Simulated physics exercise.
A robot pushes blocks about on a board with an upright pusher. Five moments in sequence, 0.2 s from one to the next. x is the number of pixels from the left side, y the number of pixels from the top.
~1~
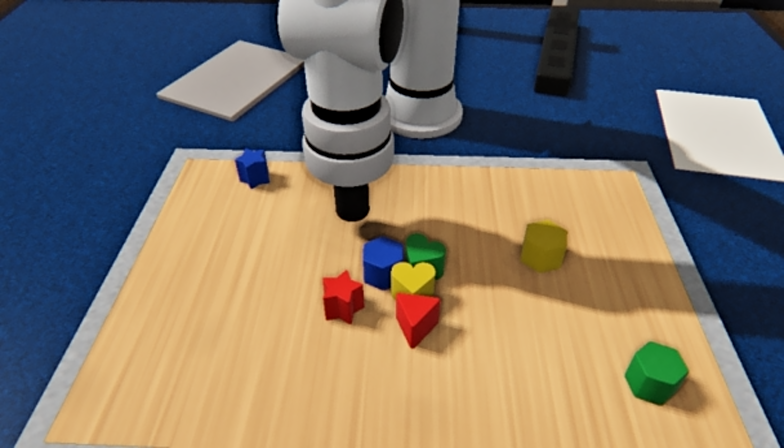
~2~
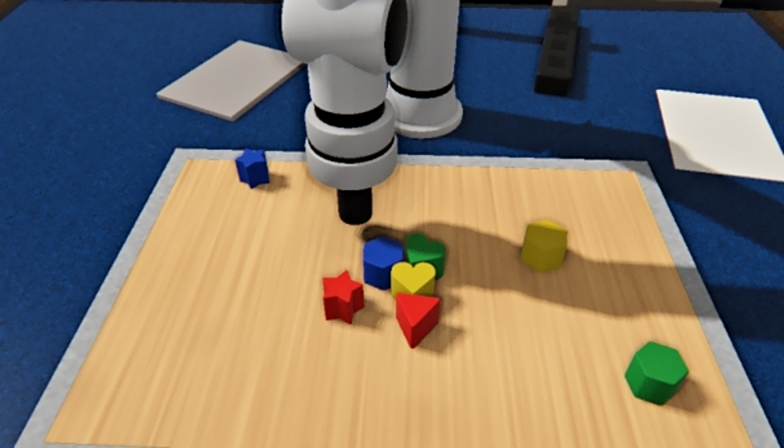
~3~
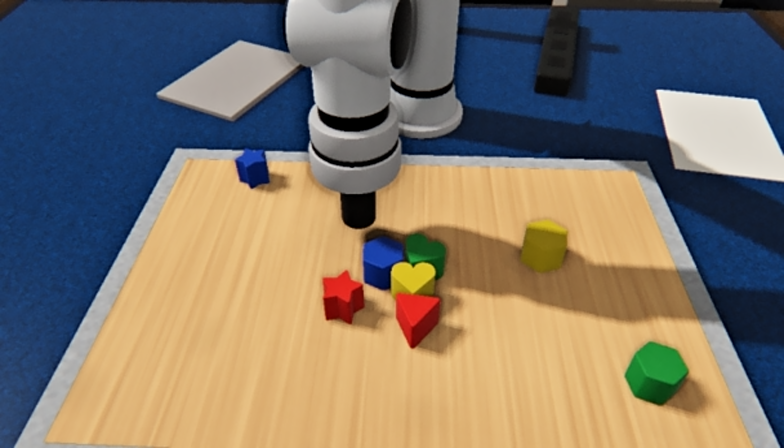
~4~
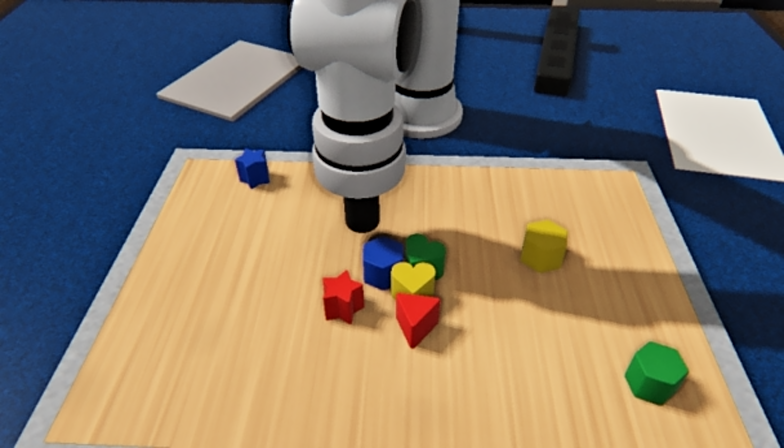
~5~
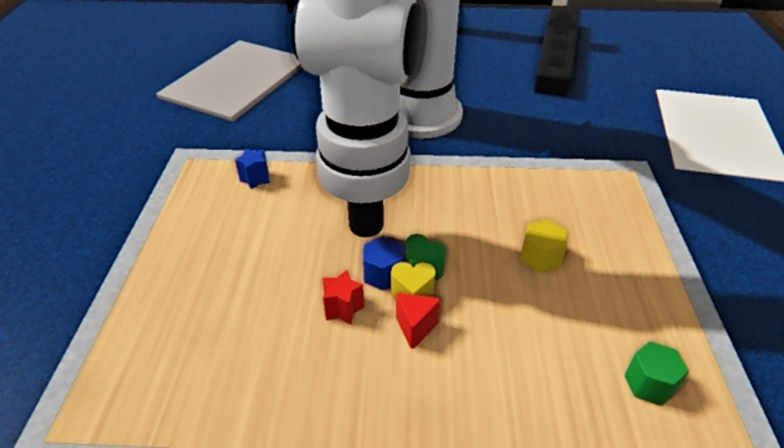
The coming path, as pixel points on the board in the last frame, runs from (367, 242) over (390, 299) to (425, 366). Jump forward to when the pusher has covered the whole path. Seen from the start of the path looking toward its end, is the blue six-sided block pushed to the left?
No, that is not how it ends up.
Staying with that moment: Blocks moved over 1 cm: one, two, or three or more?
The push moves three or more blocks more than 1 cm.
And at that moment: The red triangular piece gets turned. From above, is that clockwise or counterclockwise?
Top view: Counterclockwise.
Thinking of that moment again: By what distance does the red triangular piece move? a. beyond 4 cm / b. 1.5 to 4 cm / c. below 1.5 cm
a.
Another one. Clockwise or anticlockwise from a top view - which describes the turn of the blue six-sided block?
Overhead view: Clockwise.
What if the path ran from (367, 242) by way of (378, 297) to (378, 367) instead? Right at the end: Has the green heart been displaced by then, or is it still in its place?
Answer: Unmoved.
What follows on the original path. One third of the way, pusher (382, 264); blue six-sided block (392, 284), turned 15° clockwise; yellow heart (428, 294), turned 75° anticlockwise; red triangular piece (427, 323).
Two thirds of the way, pusher (400, 306); blue six-sided block (406, 332), turned 30° clockwise; yellow heart (441, 302), turned 105° anticlockwise; red triangular piece (441, 349), turned 65° anticlockwise.
At the end, pusher (426, 352); blue six-sided block (431, 384), turned 30° clockwise; yellow heart (444, 306), turned 125° anticlockwise; red triangular piece (476, 393), turned 95° anticlockwise; green heart in place.
